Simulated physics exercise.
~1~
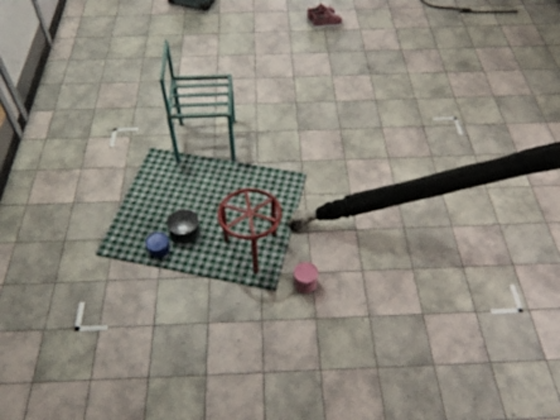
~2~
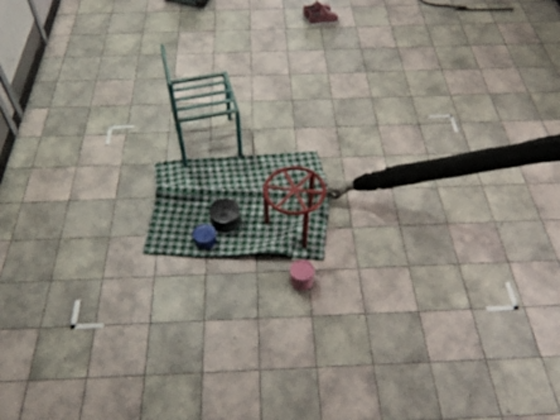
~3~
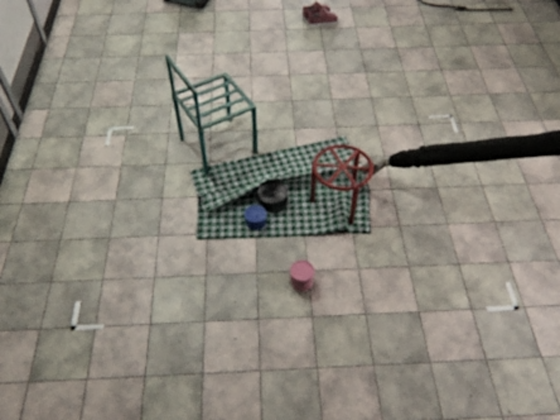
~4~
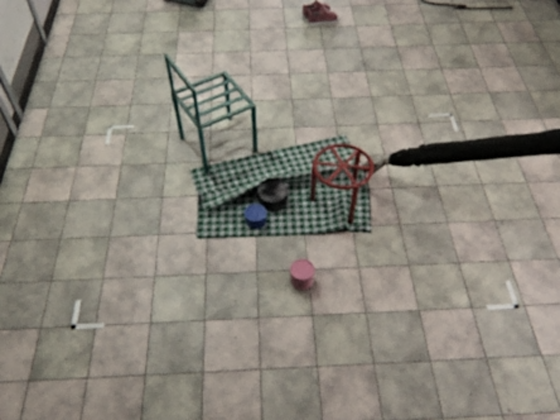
A black arm drags the red stool and checkered mat right, leaving the pink bucket behind.
